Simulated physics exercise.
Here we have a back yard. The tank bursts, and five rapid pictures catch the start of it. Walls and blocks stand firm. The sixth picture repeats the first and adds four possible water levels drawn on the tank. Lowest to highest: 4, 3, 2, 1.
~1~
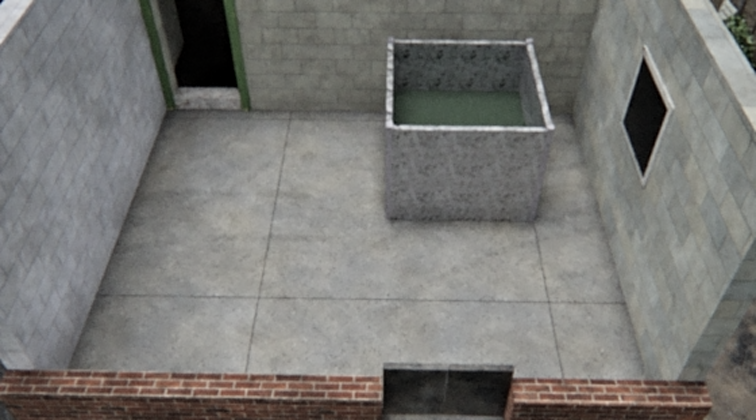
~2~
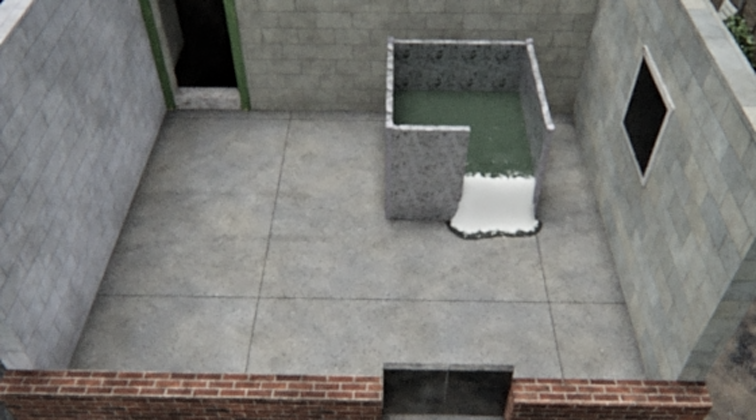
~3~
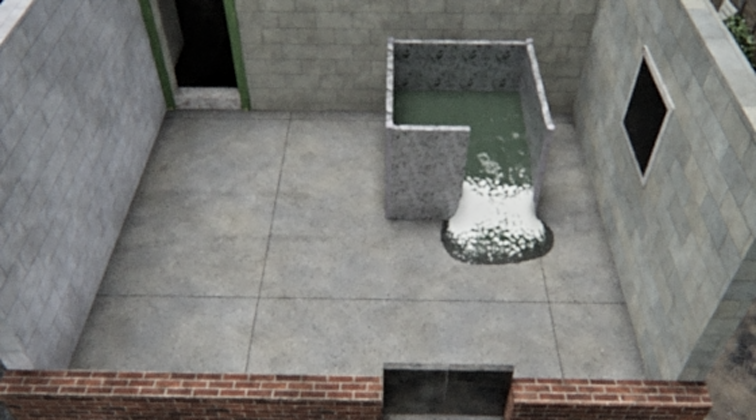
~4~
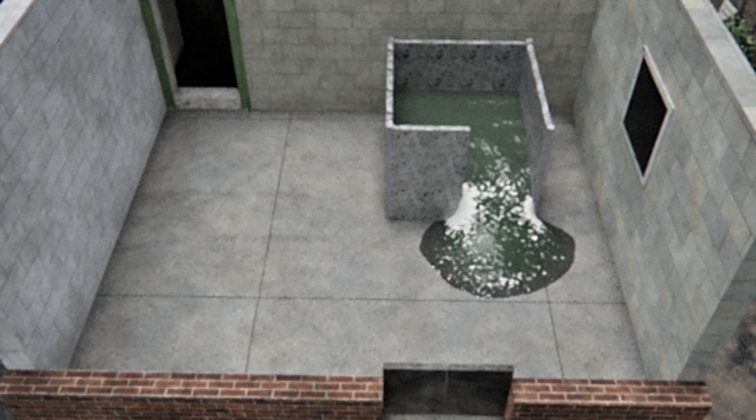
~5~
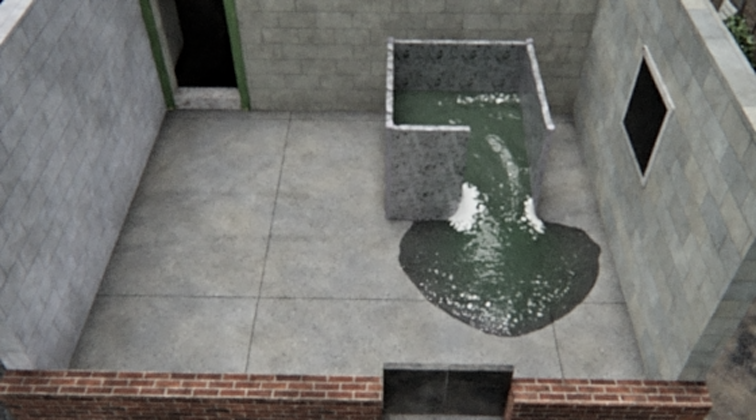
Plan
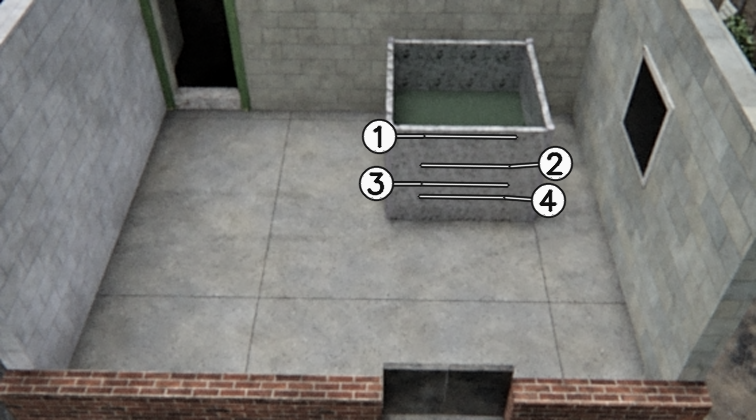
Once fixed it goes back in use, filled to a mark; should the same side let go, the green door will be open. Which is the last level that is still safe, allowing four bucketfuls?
2 is the one.
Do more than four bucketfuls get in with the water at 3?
No, that is safe.
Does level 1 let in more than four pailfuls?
Yes, it does.
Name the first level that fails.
The answer is 1.
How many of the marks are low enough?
Three of them.
In white, 1 at (469, 136); 2 at (466, 165); 3 at (464, 184); 4 at (462, 197); from the bottom up 4, 3, 2, 1.
Choosing 1, about 8 bucketfuls get in.
Choosing 2, a splash gets over, under a bucket.
Choosing 3, nothing gets over.
Choosing 4, nothing gets over.
